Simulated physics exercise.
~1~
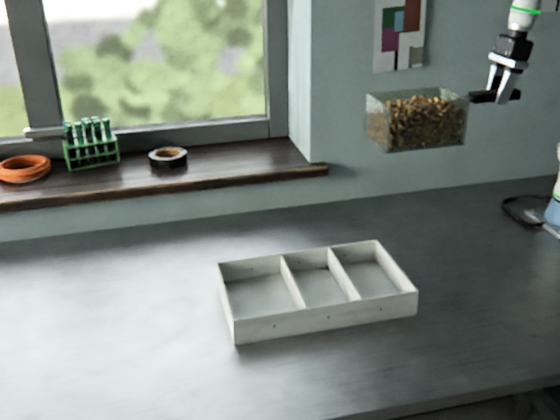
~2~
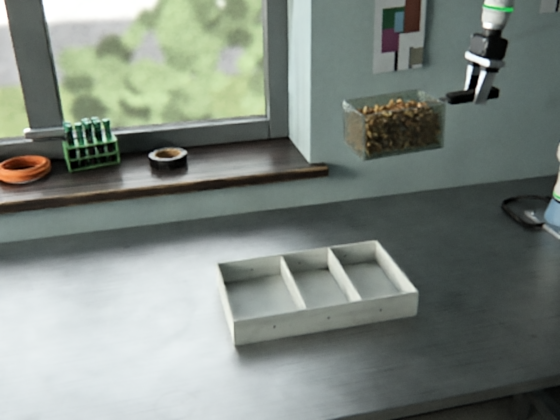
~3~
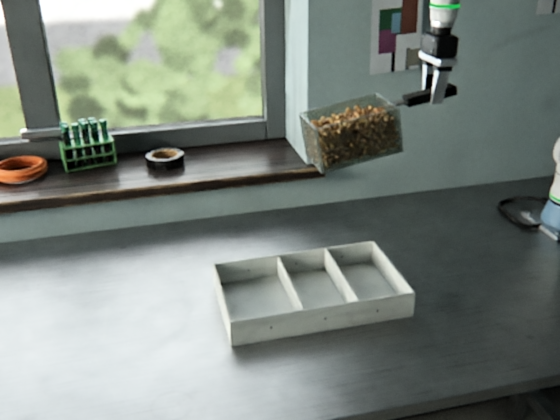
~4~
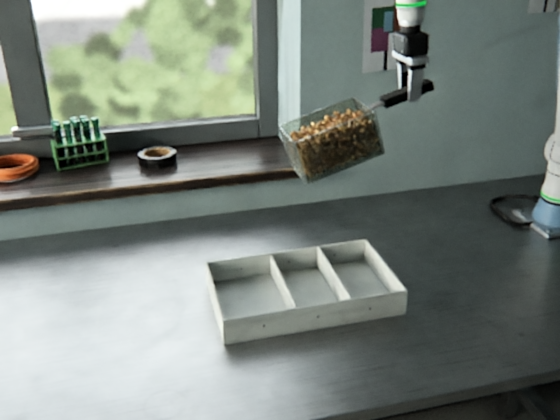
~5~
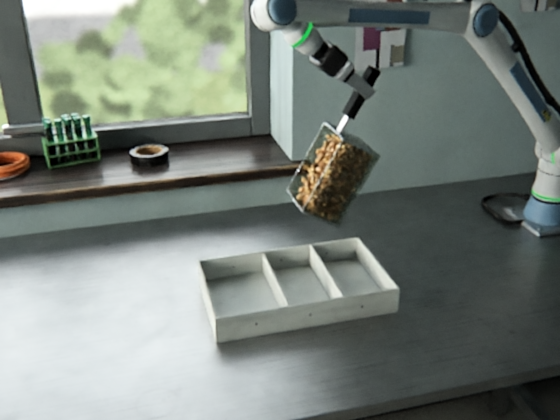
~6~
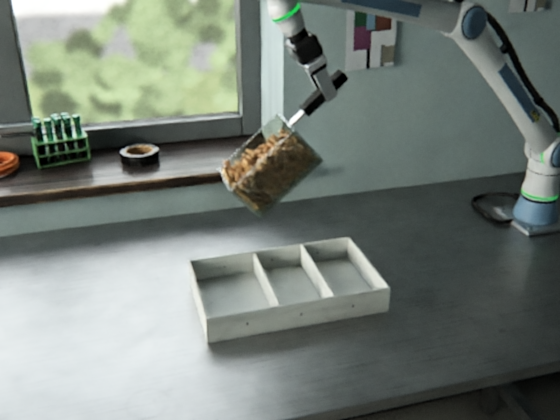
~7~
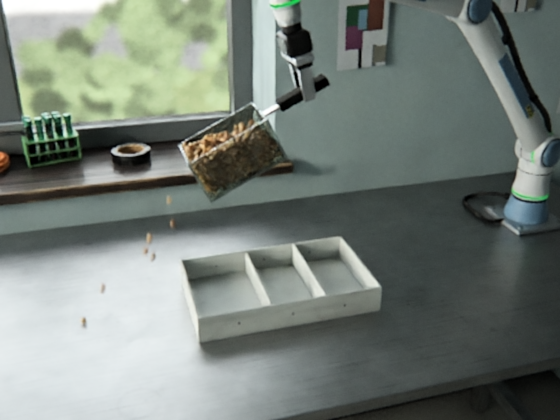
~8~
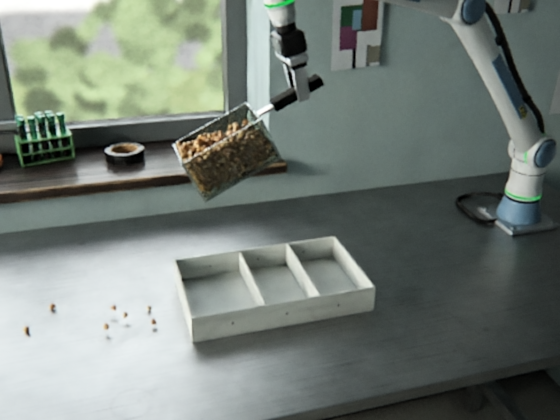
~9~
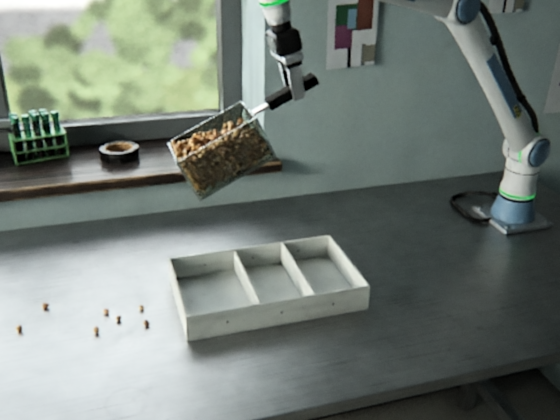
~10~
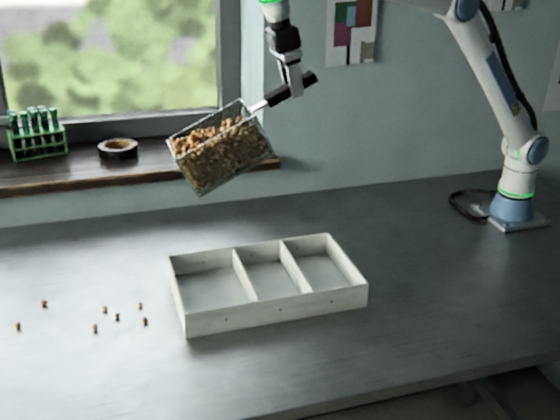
The footage shows a robot arm carrying a clear box of dried beans leftward above a divided tray on a table, tilting it so a few beans spill onto the tabletop left of the tray, then holding still with the box mostly full and the tray empty.
